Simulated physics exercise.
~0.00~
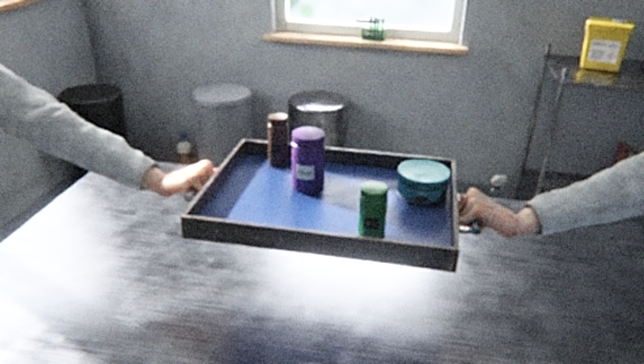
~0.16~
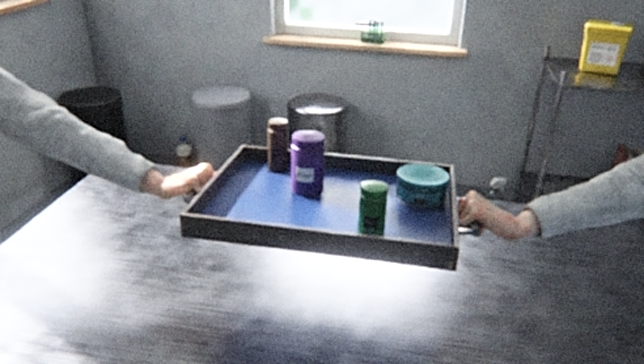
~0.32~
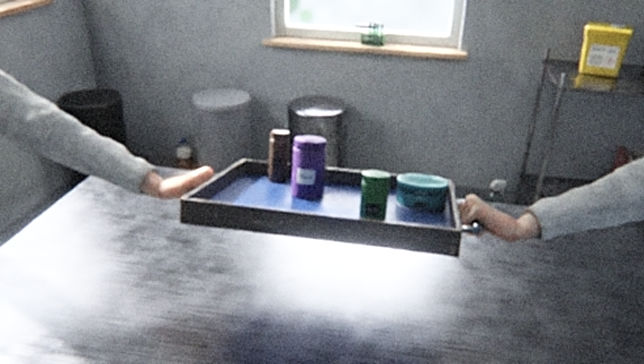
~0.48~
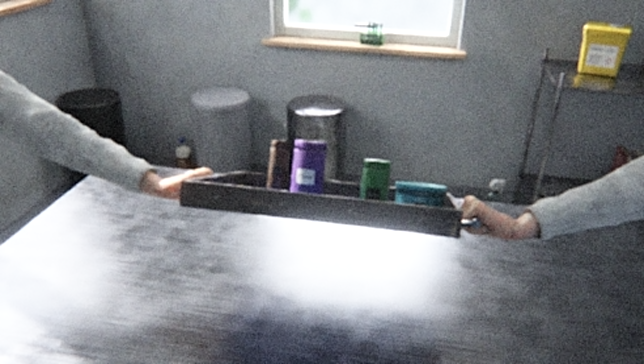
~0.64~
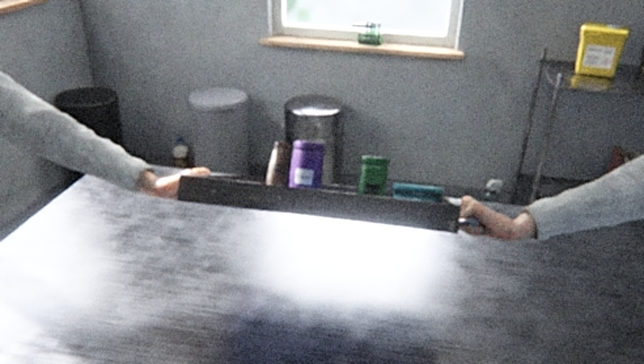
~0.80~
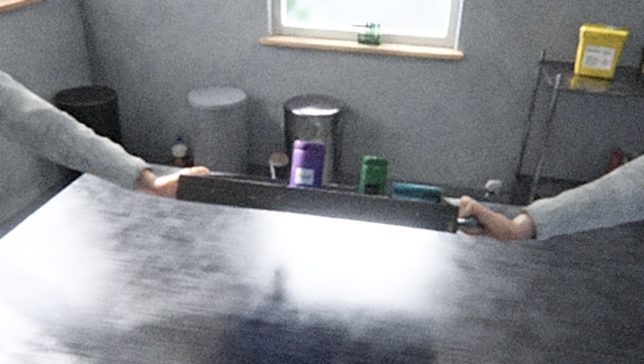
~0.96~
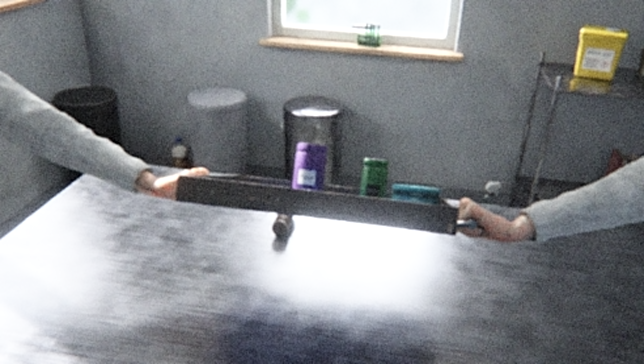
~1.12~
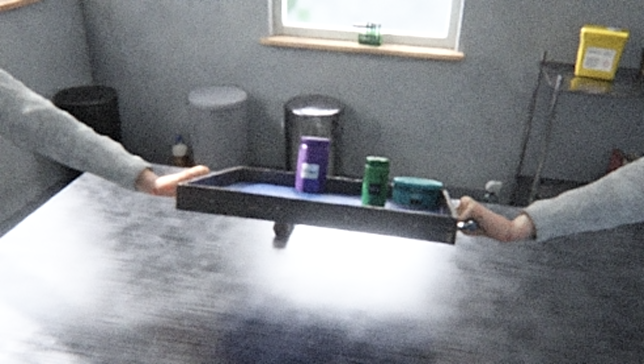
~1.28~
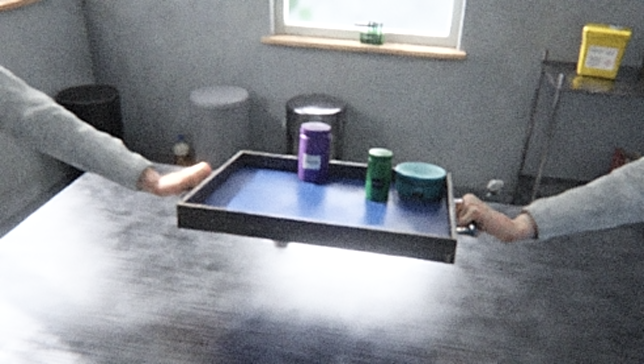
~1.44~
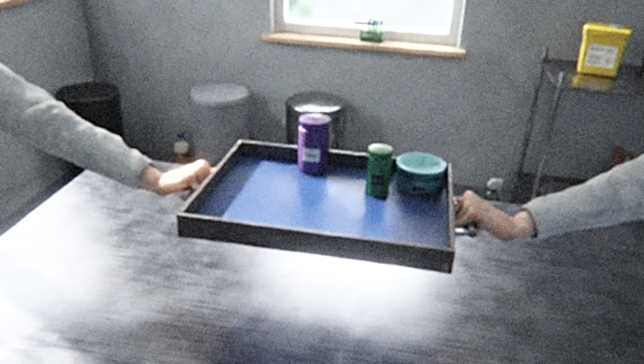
The footage shows two hands tilting a blue-lined tray so its far edge drops, and a brown shaker falls off onto the table behind it. The tray then levels out, with the purple jar, green shaker and turquoise tub still upright, having slid toward the far side.
